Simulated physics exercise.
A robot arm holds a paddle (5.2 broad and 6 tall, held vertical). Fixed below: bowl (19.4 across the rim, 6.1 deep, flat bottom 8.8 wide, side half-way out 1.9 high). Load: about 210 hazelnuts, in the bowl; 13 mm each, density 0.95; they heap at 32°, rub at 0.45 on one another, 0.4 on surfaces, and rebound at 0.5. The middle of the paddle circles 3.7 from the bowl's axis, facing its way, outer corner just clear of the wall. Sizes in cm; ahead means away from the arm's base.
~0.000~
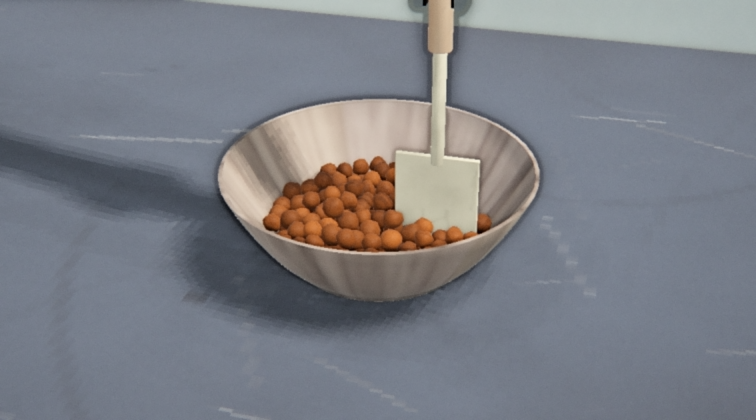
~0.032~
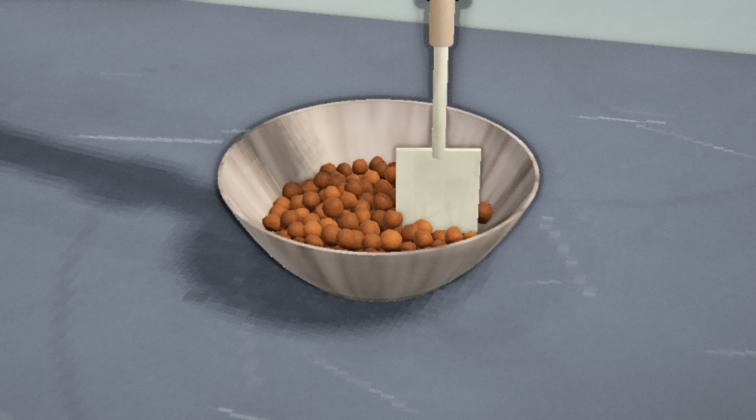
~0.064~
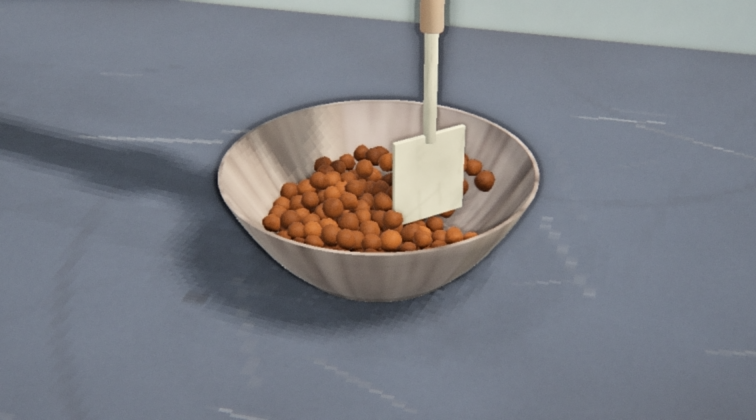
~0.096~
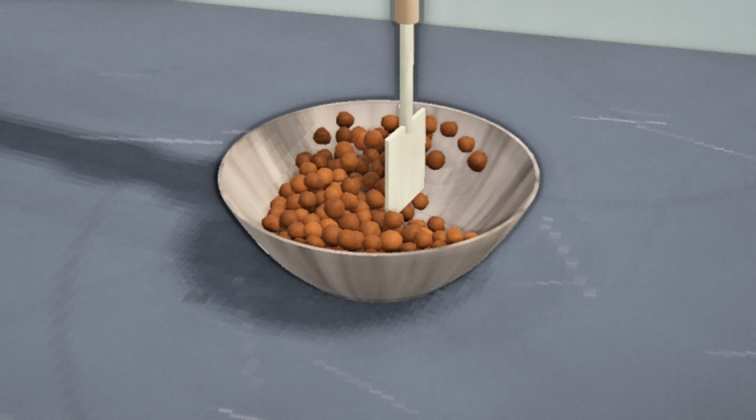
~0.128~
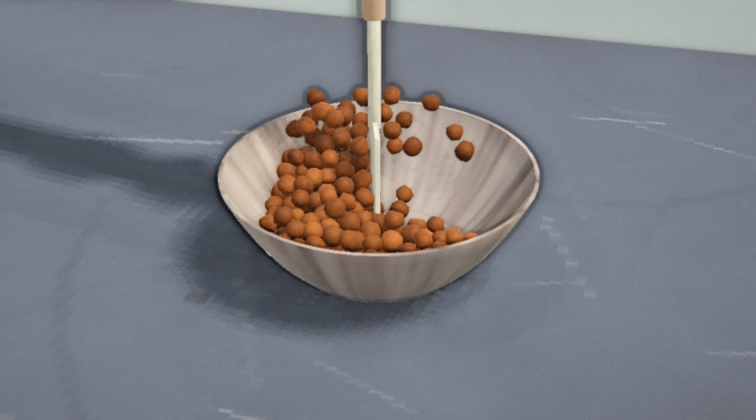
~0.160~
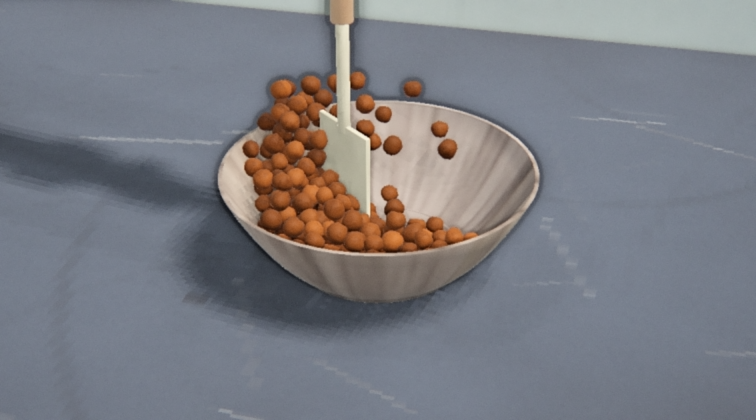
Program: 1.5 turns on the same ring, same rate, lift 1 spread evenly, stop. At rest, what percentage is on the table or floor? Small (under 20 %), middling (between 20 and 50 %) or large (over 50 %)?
A middling share, between 20 and 50 %, ends on the table or floor.
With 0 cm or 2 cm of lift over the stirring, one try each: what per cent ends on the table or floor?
About 40 and 30 per cent.
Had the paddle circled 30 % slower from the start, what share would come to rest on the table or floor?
Then about 15 per cent.
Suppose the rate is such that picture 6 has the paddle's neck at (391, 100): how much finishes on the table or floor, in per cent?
Some 15 per cent.
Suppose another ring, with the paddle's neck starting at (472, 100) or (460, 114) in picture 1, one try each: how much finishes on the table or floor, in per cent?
About 0 and 25 per cent.
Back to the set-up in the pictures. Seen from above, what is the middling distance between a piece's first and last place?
Roughly 10 cm.
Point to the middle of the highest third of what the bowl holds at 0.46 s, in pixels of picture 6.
Around (437, 151).
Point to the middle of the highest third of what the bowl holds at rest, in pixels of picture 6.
At about (334, 208).
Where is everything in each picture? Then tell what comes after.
The first picture shows the paddle neck at (438, 134), 0° round; upper third of the load around (355, 207), from x 270 to 480, top at y 165; 208 in the bowl.
The second picture shows the paddle neck at (439, 127), 13° round; upper third of the load around (359, 204), from x 270 to 480, top at y 165.
The third picture shows the paddle neck at (430, 113), 44° round; upper third of the load around (364, 193), from x 270 to 485, top at y 155.
The fourth picture shows the paddle neck at (406, 102), 77° round; upper third of the load around (354, 171), from x 270 to 475, top at y 120.
The fifth picture shows the paddle neck at (374, 99), 109° round; upper third of the load around (331, 159), from x 270 to 470, top at y 95.
The sixth picture shows the paddle neck at (344, 103), 141° round; upper third of the load around (302, 149), from x 250 to 470, top at y 80; 204 in the bowl, 4 in flight or on the tool.
After 0.31 s, 293° round, highest piece 12 above the table; 167 in the bowl, 13 on the table or floor, 28 in flight or on the tool.
After 0.46 s, 84° round, highest piece 8 above the table; 148 in the bowl, 49 on the table or floor, 11 in flight or on the tool.
After 0.74 s, 180° round, highest piece 5 above the table; 141 in the bowl, 67 on the table or floor.
After 1.44 s, 180° round, highest piece 5 above the table; 141 in the bowl, 67 on the table or floor.
In the end, 141 in the bowl, 67 on the table or floor. That is 32 % on the table or floor.
